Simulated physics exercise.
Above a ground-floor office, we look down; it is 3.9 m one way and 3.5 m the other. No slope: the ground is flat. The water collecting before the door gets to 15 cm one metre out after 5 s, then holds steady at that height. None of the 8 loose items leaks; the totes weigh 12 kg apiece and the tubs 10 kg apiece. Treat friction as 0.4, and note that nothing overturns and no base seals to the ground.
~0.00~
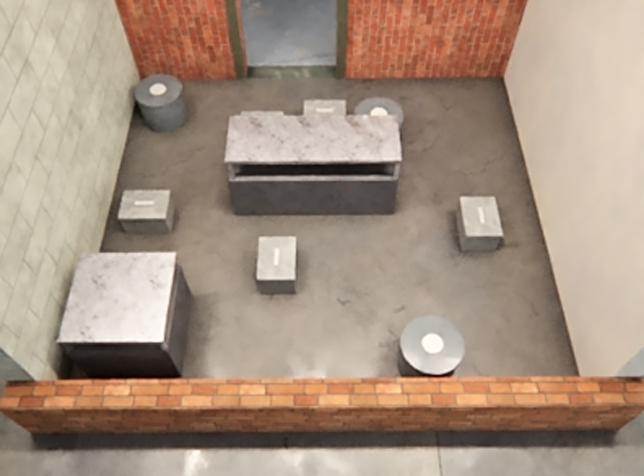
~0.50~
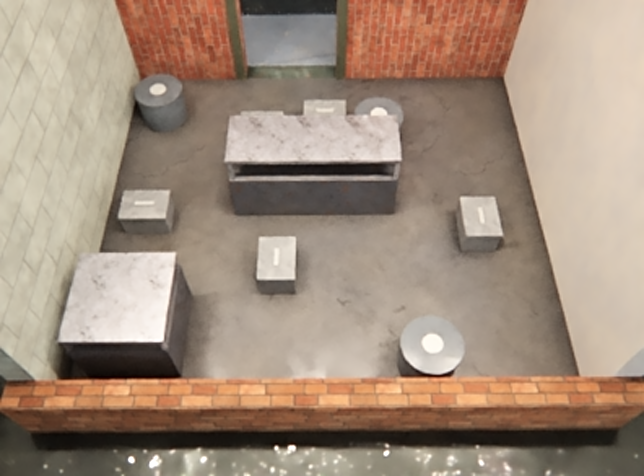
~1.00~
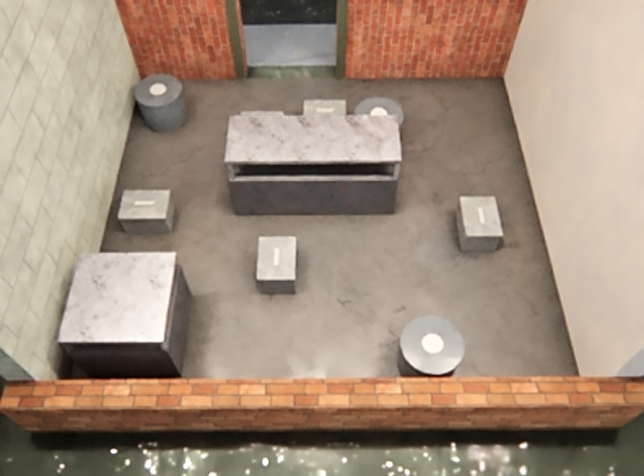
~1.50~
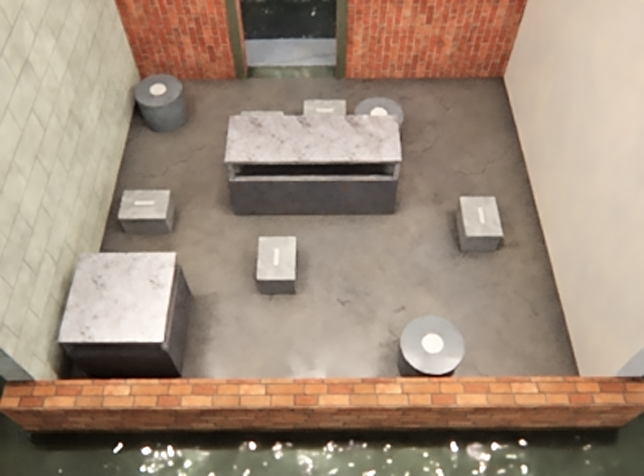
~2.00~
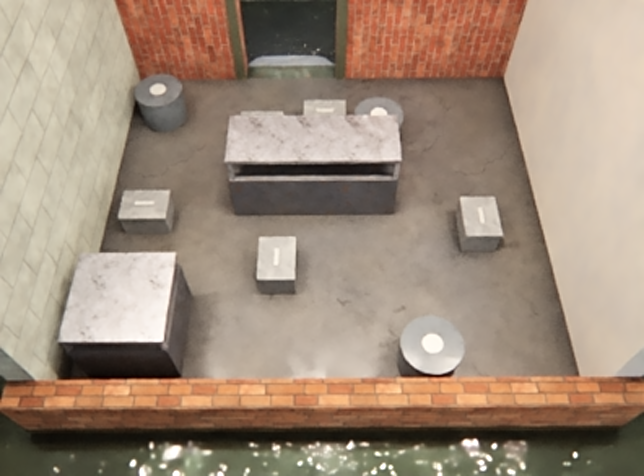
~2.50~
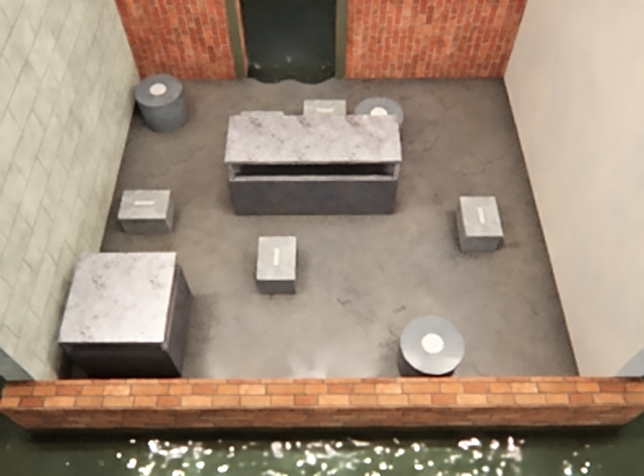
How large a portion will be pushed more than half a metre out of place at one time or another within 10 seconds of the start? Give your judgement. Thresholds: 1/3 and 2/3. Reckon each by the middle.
It is a middling fraction, from a third to two thirds.
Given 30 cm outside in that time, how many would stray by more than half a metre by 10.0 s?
Result: 6.
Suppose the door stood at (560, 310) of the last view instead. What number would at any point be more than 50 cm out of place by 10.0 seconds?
The count would be 1.
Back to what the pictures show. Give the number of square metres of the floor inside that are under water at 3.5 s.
Flooded: Near 0.5 m2.
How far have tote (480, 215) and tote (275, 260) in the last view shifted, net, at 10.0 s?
One is off by 0 cm, the other by 0 cm, in the order asked.
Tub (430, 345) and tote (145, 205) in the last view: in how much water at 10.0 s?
Depth approx. 1 cm / 5 cm.
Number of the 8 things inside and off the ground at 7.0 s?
Total: 0.
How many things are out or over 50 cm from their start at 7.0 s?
My count gives 3.
After 3.5 s 0 of 8 are over 50 cm from their spots; 0 afloat.
After 4.5 s 0 of 8 are over 50 cm from their spots; 0 afloat.
After 7.0 s 3 of 8 are over 50 cm from their spots; 0 afloat.
After 10.0 s 3 of 8 are over 50 cm from their spots, and 3 have been at some point; 1 afloat.
